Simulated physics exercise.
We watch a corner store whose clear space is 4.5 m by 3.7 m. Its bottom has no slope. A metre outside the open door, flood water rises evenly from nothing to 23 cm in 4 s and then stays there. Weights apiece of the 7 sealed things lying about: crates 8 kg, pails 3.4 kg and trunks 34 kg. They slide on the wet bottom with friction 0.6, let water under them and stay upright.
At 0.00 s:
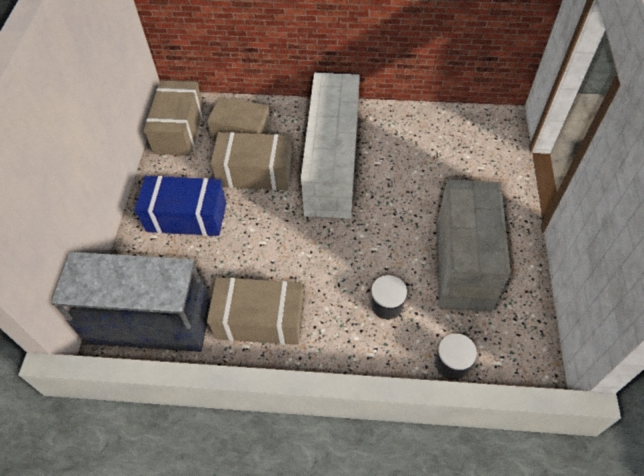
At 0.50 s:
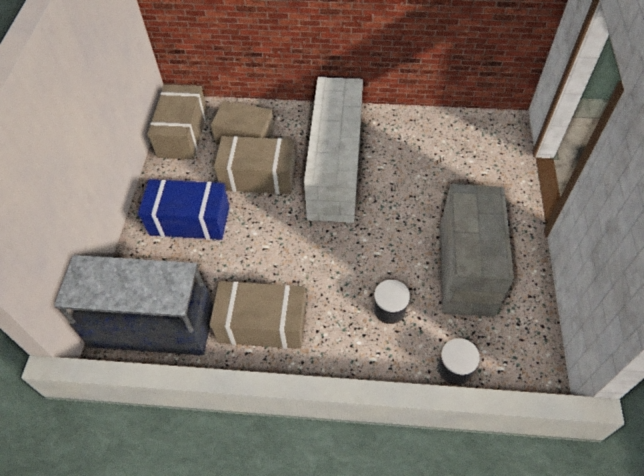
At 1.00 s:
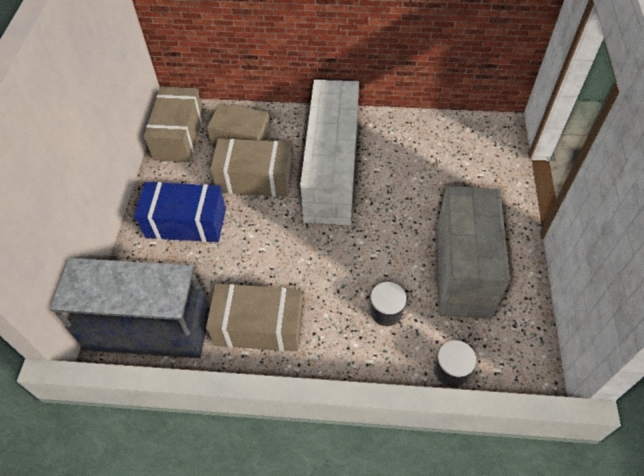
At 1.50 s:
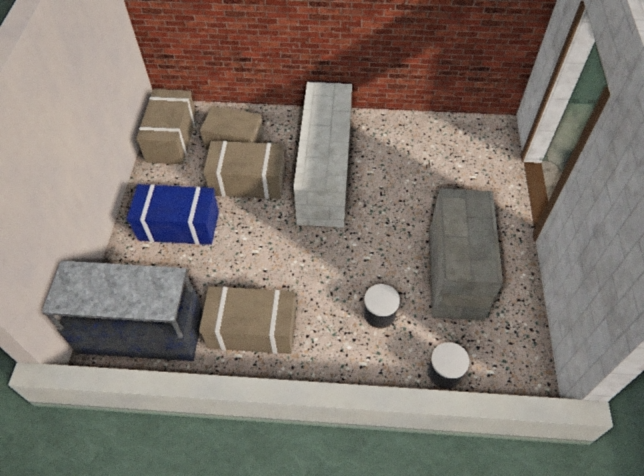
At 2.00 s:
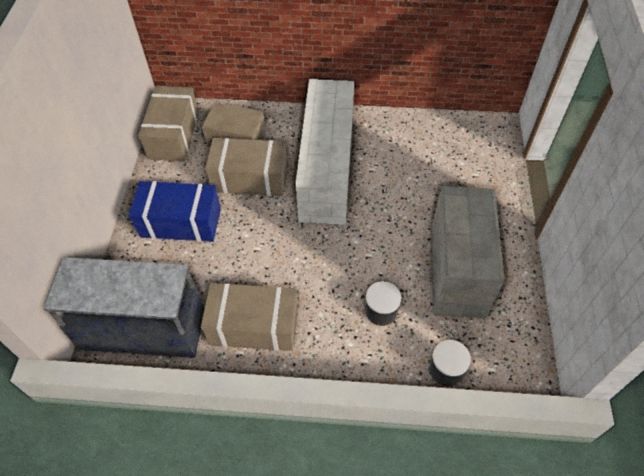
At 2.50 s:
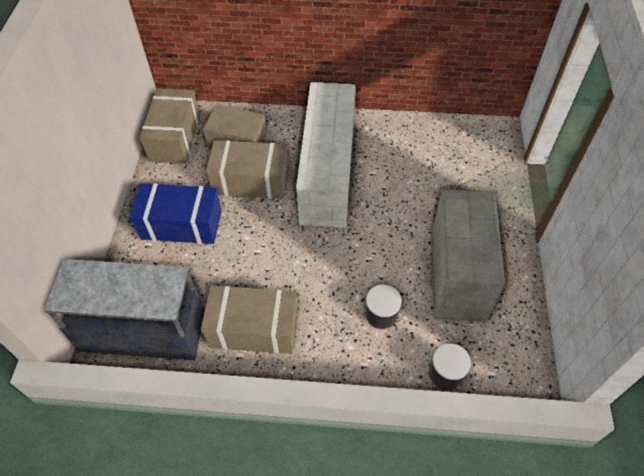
The footage shows a small room with tan boxes, one blue box, grey blocks and two short cylinders, all staying still as the view shifts slightly, while greenish water rises outside the doorway at right and reaches the floor just inside.
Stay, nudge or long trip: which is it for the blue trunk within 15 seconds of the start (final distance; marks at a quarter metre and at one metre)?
Blue trunk slides a little.
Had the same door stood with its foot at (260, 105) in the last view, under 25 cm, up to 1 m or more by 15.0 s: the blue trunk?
In that case the blue trunk gets carried off.
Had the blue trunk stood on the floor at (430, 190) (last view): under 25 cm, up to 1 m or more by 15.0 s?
It gets carried off.
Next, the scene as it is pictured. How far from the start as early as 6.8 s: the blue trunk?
About 0 cm.
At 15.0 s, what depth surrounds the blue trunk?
About 12 cm.
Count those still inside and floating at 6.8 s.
0 of them.
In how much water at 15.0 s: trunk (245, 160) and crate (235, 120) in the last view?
About 12 and 11 cm.
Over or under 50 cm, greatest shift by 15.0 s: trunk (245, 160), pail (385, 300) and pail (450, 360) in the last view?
In turn: Less, more, over.
After 3.5 s the blue trunk is near (174, 202), 0.0 m from its start, aground; 0 afloat.
After 6.8 s the blue trunk is near (174, 202), 0.0 m from its start, aground; 0 afloat.
After 11.0 s the blue trunk is near (174, 202), 0.0 m from its start, aground; 3 afloat.
After 15.0 s the blue trunk is near (245, 178), 0.8 m from its start, afloat; 7 afloat.
